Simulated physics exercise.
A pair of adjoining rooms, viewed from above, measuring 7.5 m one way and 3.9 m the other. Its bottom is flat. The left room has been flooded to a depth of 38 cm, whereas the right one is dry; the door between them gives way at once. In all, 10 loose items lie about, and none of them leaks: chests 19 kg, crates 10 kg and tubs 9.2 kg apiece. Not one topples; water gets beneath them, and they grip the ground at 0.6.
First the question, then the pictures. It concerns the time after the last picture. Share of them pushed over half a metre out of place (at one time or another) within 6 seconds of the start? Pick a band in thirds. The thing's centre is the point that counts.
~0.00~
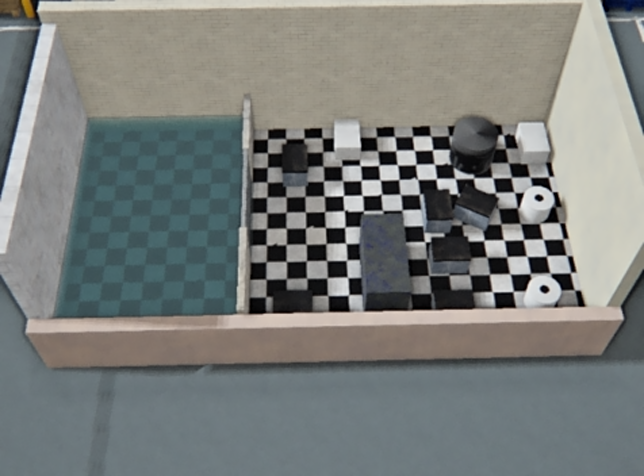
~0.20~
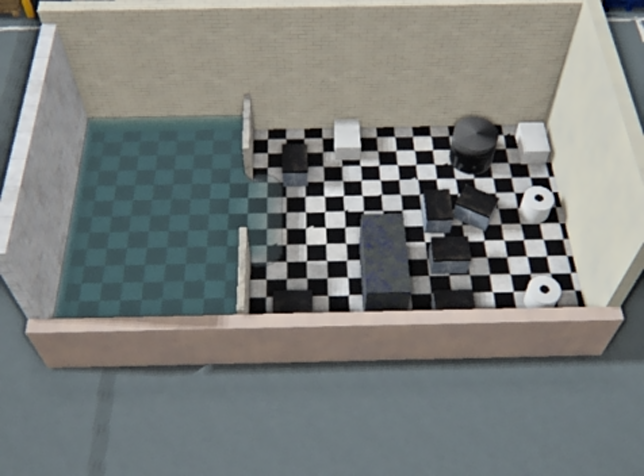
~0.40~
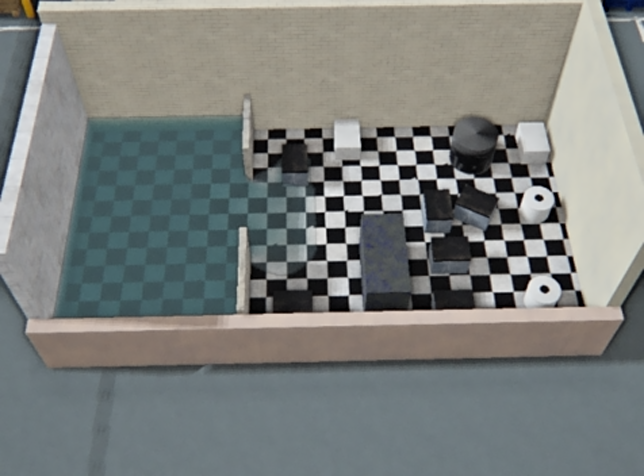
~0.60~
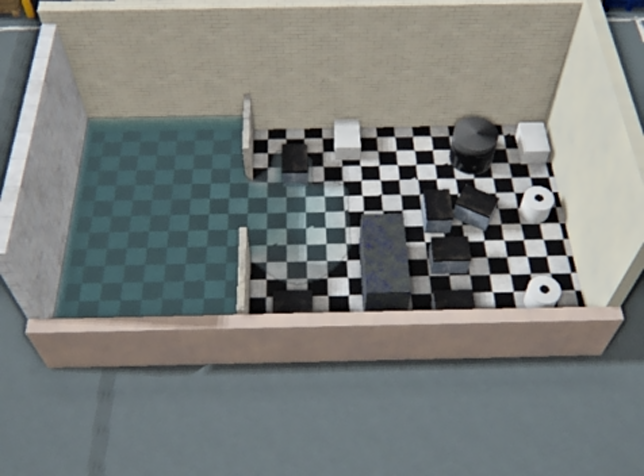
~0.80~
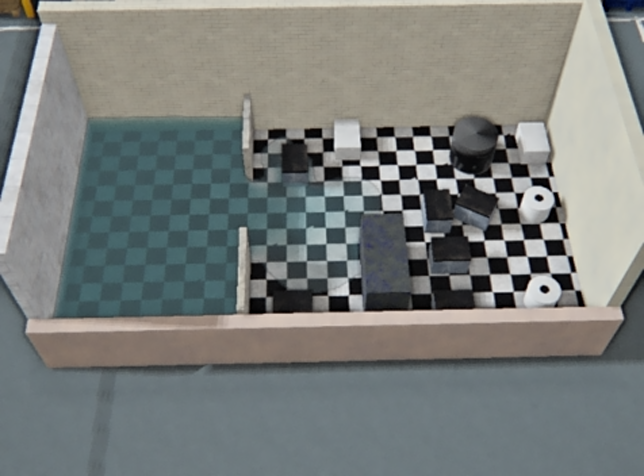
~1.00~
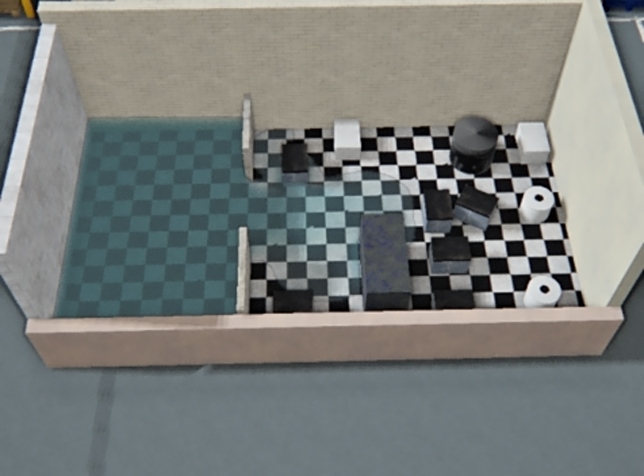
Band: Two thirds or above.
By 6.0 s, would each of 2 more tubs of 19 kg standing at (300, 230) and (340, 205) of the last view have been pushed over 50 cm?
Respectively beyond that and beyond that.
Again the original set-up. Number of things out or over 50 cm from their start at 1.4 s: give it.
At that moment it comes to 0.
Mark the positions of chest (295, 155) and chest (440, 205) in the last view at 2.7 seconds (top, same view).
First near (315, 129), second near (474, 198).
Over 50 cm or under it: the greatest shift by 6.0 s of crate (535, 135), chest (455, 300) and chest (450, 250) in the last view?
Item one exceeds it, item two falls below it, item three falls below it.
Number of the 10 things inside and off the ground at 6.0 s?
Total: 7.
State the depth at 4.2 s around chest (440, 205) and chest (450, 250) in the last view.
Depths: Near 12 cm, then near 3 cm.
After 1.4 s 0 of 10 are over 50 cm from their spots; 0 afloat.
After 2.7 s 2 of 10 are over 50 cm from their spots; 0 afloat.
After 4.2 s 3 of 10 are over 50 cm from their spots; 6 afloat.
After 6.0 s 8 of 10 are over 50 cm from their spots, and 8 have been at some point; 7 afloat.
